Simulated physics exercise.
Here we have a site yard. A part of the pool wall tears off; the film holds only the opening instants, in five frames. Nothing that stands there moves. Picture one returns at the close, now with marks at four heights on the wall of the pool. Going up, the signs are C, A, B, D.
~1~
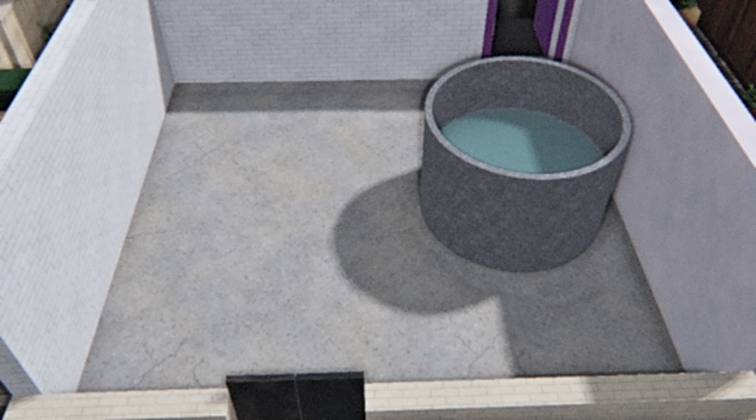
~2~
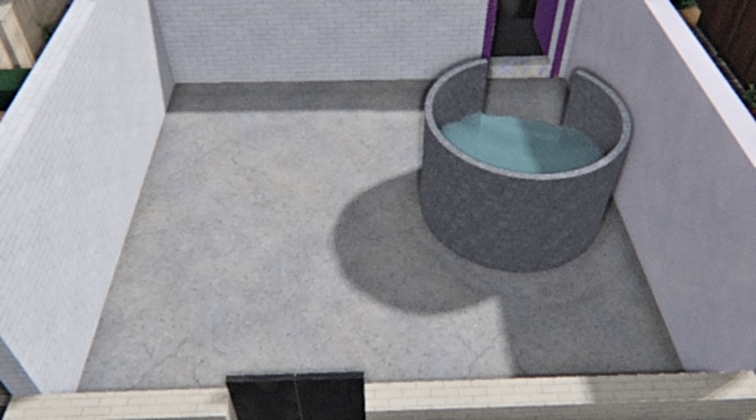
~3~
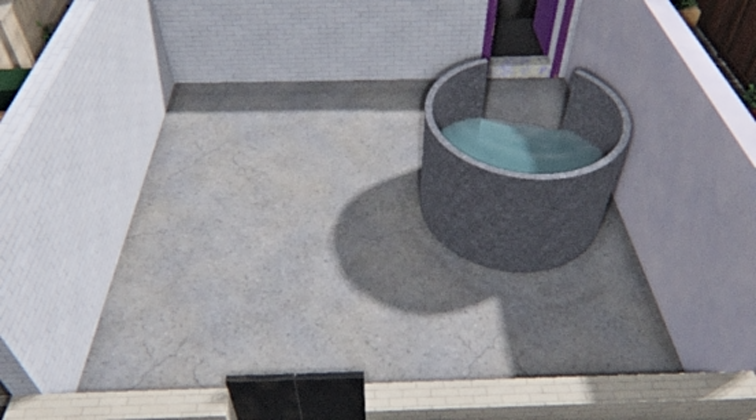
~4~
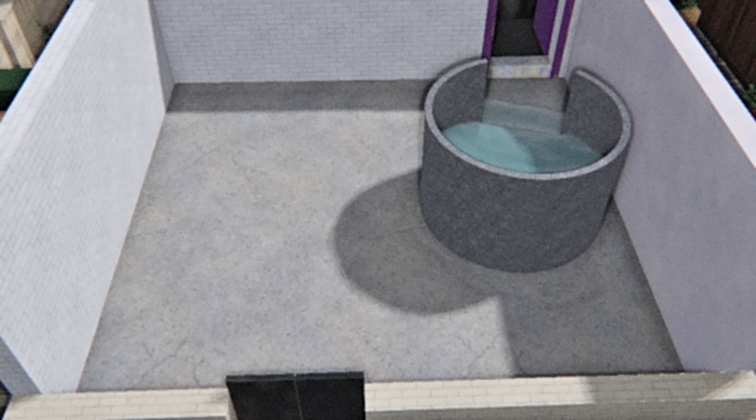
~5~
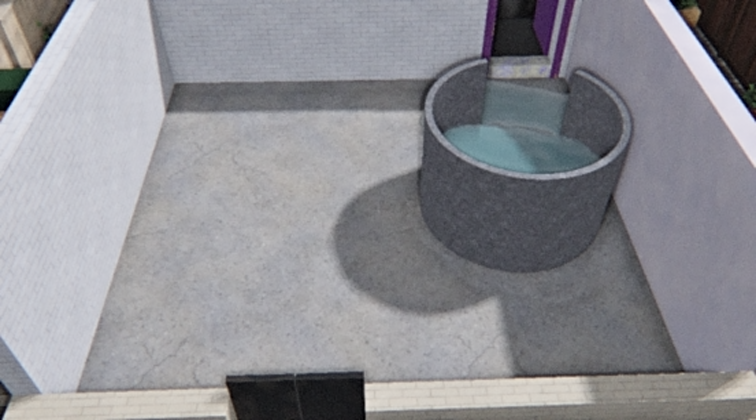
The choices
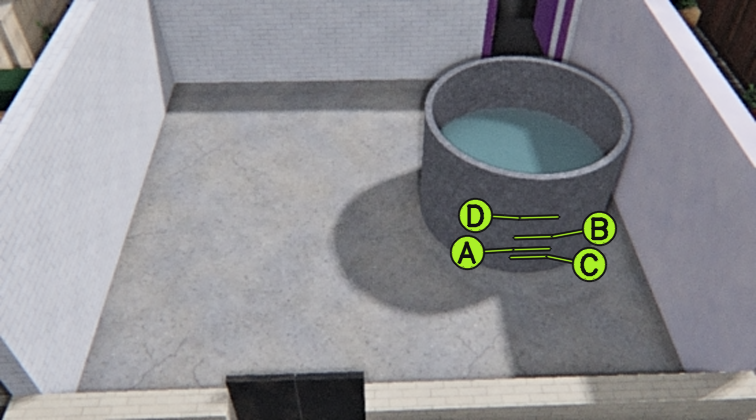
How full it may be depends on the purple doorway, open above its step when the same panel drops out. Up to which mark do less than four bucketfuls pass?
Level A just does it.
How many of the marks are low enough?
Two.
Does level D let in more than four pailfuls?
Yes, it does.
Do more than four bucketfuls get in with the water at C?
No, that is safe.
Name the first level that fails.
It is B.
On the marked copy, A at (530, 249); B at (533, 237); C at (529, 257); D at (538, 217); from the bottom up C, A, B, D.
With A, a bucket or two gets in.
With B, about 11 bucketfuls get in.
With C, nothing gets over.
With D, dozens of bucketfuls pour in.
